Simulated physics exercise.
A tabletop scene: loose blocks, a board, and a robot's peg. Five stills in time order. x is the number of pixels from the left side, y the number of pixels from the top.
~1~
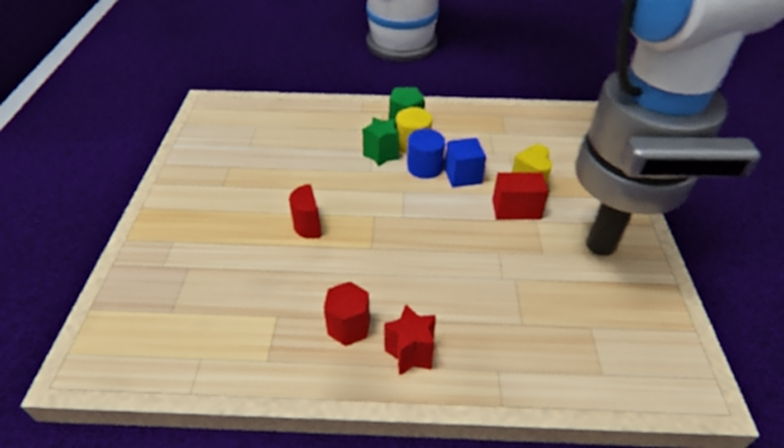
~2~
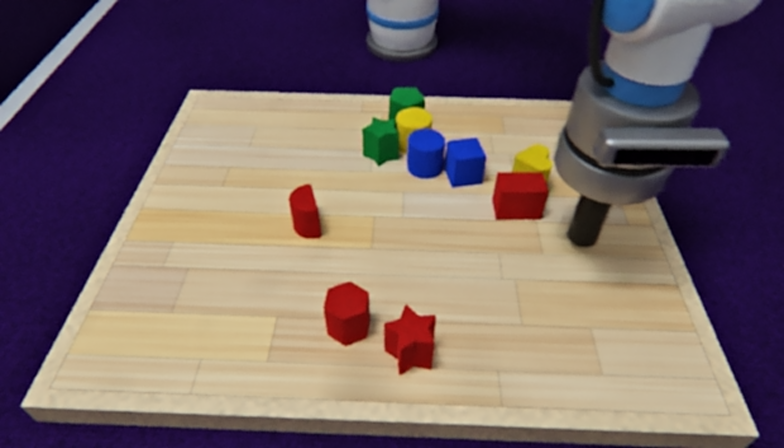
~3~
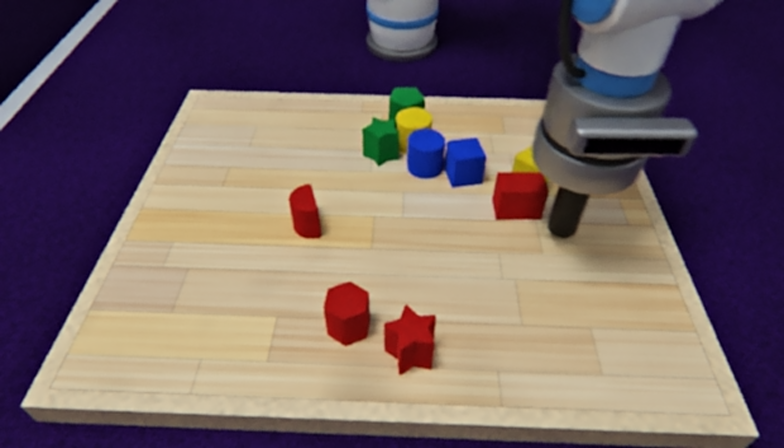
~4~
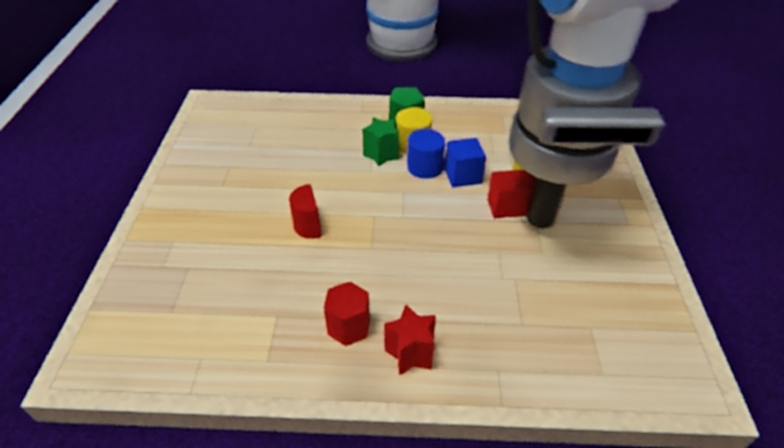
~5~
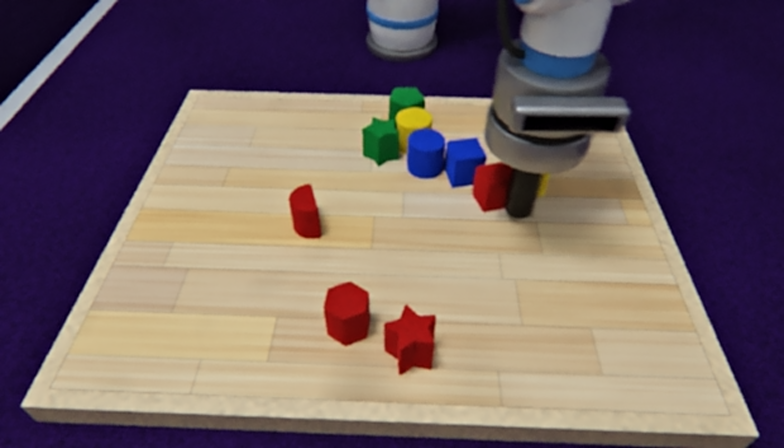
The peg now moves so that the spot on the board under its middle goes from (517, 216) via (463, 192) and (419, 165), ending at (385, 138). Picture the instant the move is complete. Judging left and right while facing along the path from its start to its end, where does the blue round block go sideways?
Side: Left.
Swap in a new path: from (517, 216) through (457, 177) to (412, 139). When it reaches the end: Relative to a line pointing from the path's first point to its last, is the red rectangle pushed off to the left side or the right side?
Sideways shift: Right.
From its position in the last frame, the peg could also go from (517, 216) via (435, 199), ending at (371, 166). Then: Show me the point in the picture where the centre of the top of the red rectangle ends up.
So, by the moment the path ends, you'll find the top centre of the red rectangle at (481, 162).
On the path given first. One third of the way, peg at (464, 185); yellow round block at (412, 116); blue round block at (421, 138); blue four-sided block at (457, 127), turned 15° clockwise; red rectangle at (462, 146), turned 25° clockwise.
Two thirds of the way, peg at (419, 158); green star-shaped block at (361, 123), turned 50° anticlockwise; green pentagonal block at (409, 90), turned 15° anticlockwise; yellow round block at (396, 107); blue round block at (392, 128); blue four-sided block at (462, 116), turned 50° clockwise; red rectangle at (450, 132), turned 60° clockwise.
At the end, peg at (385, 131); green star-shaped block at (329, 125), turned 100° anticlockwise; green pentagonal block at (410, 88); yellow round block at (376, 94); blue round block at (355, 113); blue four-sided block at (462, 115), turned 50° clockwise; red rectangle at (450, 131), turned 60° clockwise.
